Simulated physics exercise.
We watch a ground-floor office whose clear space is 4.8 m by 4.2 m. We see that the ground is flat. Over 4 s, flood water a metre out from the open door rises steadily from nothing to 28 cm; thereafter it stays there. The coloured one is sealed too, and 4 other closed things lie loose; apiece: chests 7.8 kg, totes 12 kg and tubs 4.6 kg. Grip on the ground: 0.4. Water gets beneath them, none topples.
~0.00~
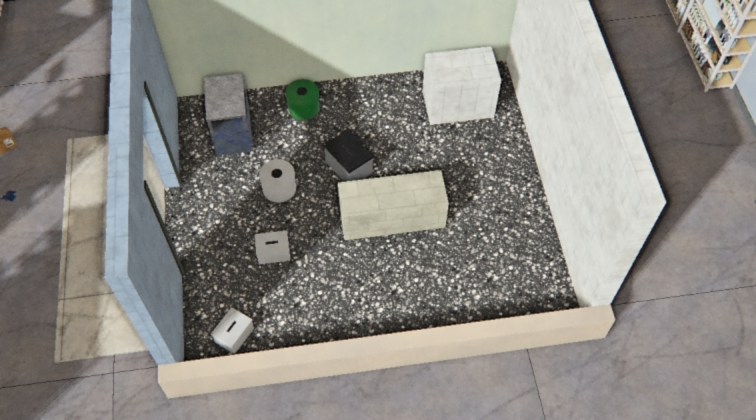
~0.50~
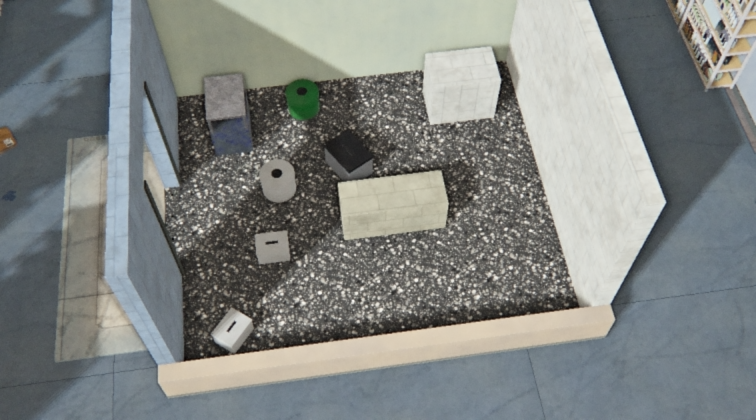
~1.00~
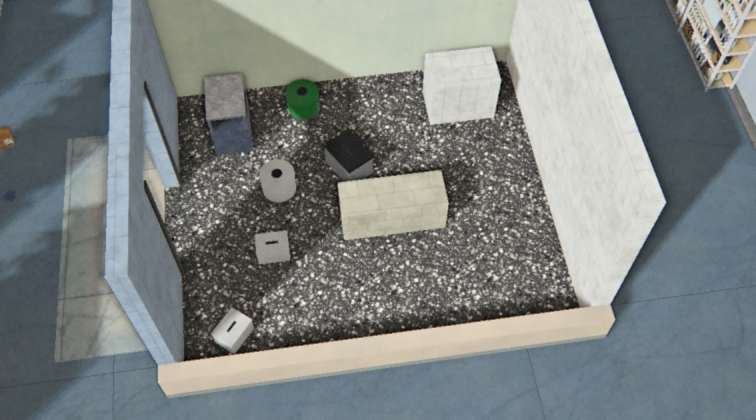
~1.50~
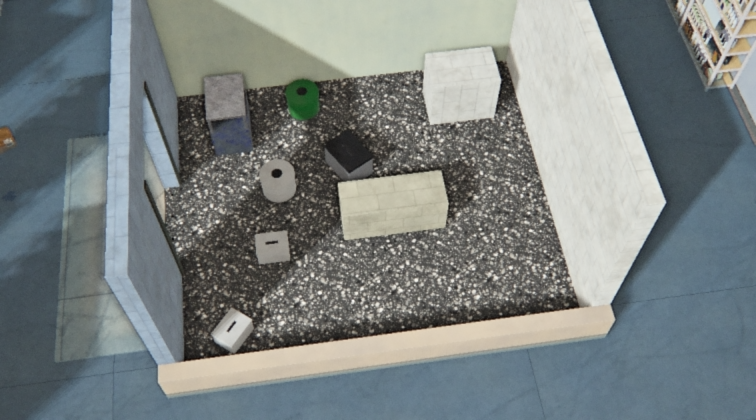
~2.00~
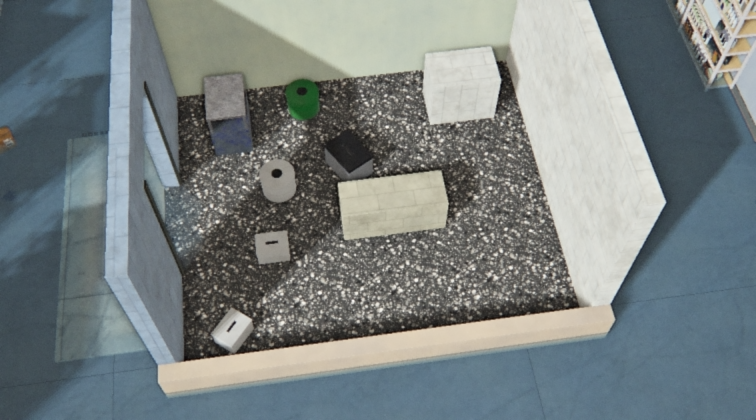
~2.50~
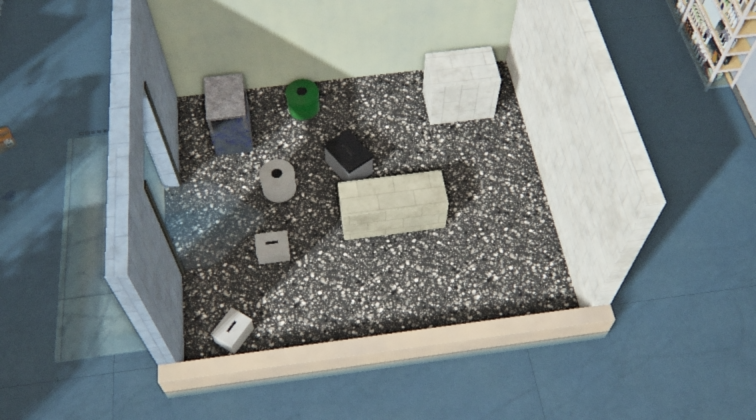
The clip opens on a small walled room with a speckled floor, seen from above, holding a green tub, pale boxes and other containers. The ground outside turns blue as water spreads around it, then a bluish patch creeps in through the left wall's opening, while nothing inside shifts.
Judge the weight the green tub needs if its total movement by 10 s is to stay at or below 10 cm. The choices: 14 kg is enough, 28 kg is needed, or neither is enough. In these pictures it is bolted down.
My judgement is that 28 kg is needed.
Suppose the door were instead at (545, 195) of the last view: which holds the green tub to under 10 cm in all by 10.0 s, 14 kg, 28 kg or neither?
Well, then the greater option is needed.
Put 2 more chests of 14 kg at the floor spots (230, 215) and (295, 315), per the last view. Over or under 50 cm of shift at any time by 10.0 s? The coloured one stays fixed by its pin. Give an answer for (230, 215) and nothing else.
Note: Exceeds it.
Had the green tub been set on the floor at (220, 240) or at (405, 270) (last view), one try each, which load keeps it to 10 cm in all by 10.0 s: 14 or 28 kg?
Trial 1 - no option succeeds; trial 2 - only the upper mass works.
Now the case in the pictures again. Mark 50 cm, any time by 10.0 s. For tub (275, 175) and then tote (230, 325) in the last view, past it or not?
First above the mark, then below the mark.
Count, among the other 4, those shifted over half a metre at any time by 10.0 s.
I count 3 of them.
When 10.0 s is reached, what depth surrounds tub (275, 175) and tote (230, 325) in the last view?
Close to 10 and 4 centimetres.
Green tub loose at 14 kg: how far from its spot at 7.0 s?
I'd put it at roughly 0 cm.
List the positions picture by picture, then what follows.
The green tub at (302, 92), on the bottom; water covers 0.0 m2; 0 of 5 have shifted, in the first picture.
The green tub at (302, 92), on the bottom; water covers 0.0 m2; 0 of 5 have shifted, in the second picture.
The green tub at (302, 92) rests on the ground; 0.0 m2 under water; 0 of 5 have shifted, in the third picture.
The green tub at (302, 92) rests on the ground; water covers 0.0 m2; 0 of 5 have shifted, in the fourth picture.
The green tub at (302, 92) rests on the ground; water covers 0.2 m2; 0 of 5 have shifted, in the fifth picture.
The green tub at (302, 92), on the bottom; 0.9 m2 under water; 0 of 5 have shifted, in the sixth picture.
After 3.5 s the green tub would be 0 cm from its start with 14 kg and 0 cm from its start with 28 kg; 0 cm of water round it then.
After 4.5 s the green tub would be 0 cm from its start with 14 kg and 0 cm from its start with 28 kg; 2 cm of water round it then.
After 7.0 s the green tub would be 0 cm from its start with 14 kg and 0 cm from its start with 28 kg; 4 cm of water round it then.
After 10.0 s the green tub would be 53 cm from its start with 14 kg and 2 cm from its start with 28 kg; 8 cm of water round it then.
